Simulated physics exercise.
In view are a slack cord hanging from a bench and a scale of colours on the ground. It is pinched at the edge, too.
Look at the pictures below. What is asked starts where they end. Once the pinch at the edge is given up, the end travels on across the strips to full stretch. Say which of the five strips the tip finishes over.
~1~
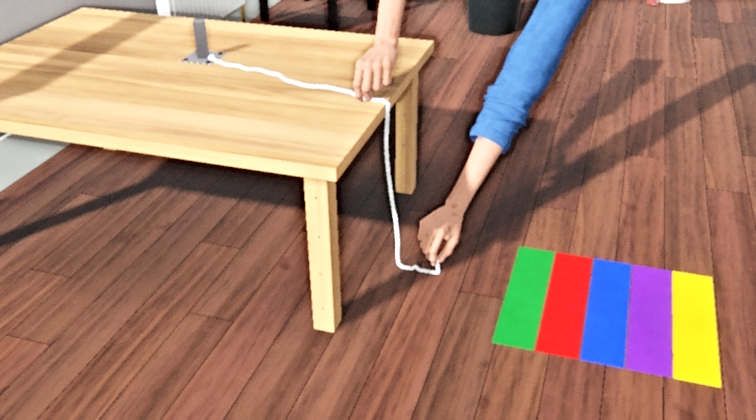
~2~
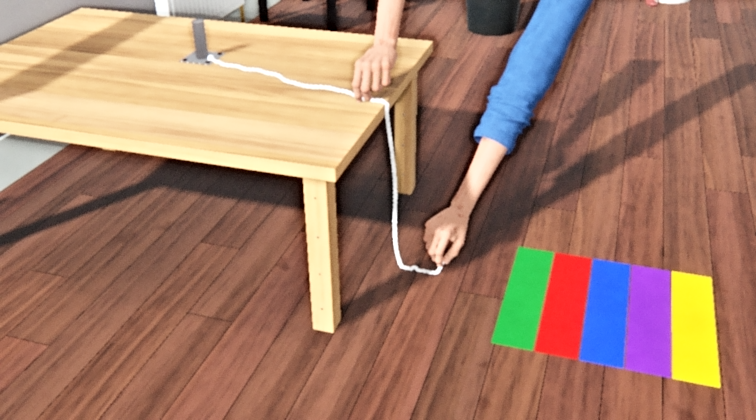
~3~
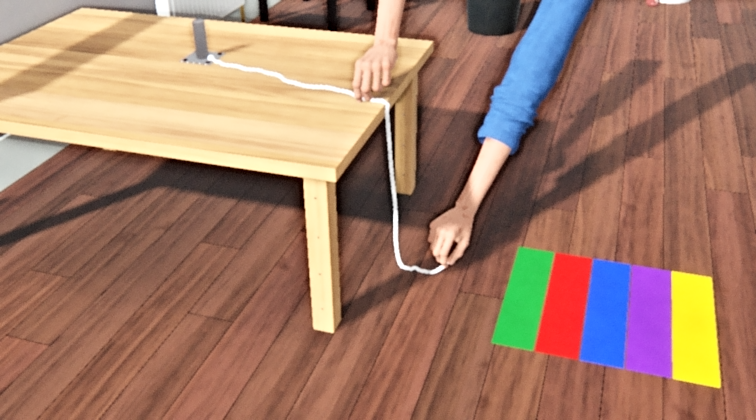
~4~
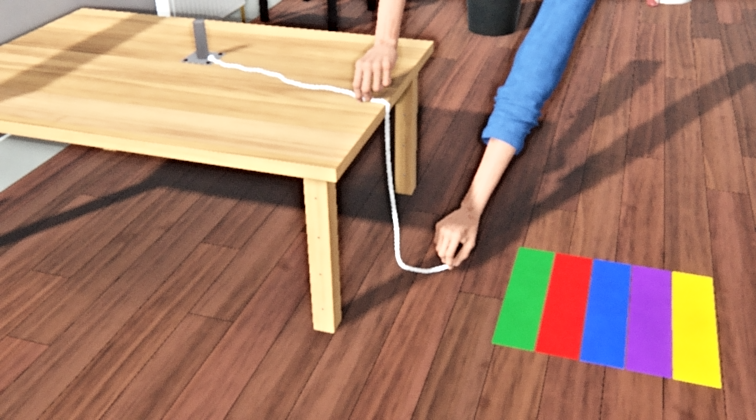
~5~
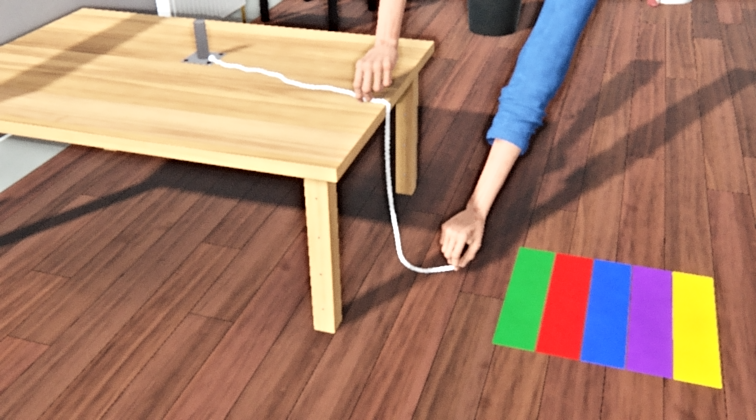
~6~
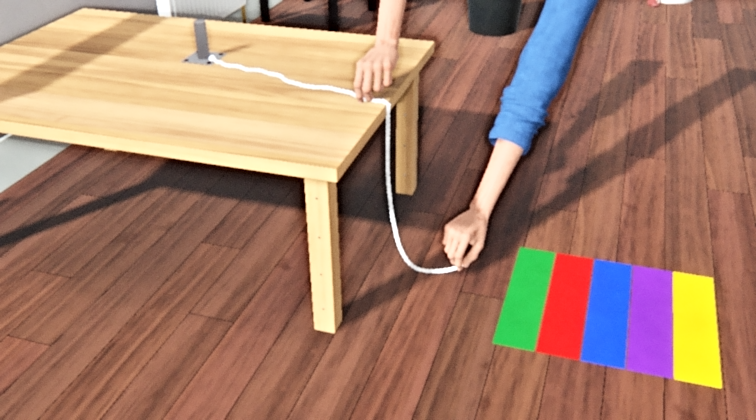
Red.
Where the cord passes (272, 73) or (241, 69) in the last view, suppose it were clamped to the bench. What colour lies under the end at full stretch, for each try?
In order, red and red.
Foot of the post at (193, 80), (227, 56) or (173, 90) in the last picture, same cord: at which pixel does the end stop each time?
The three places are (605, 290), (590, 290) and (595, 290), in that order.
Soon after, end near (487, 270); short of the strips.
Then, end near (538, 279); over green.
At full stretch, end near (569, 284); over red. It gets as far as the red strip.
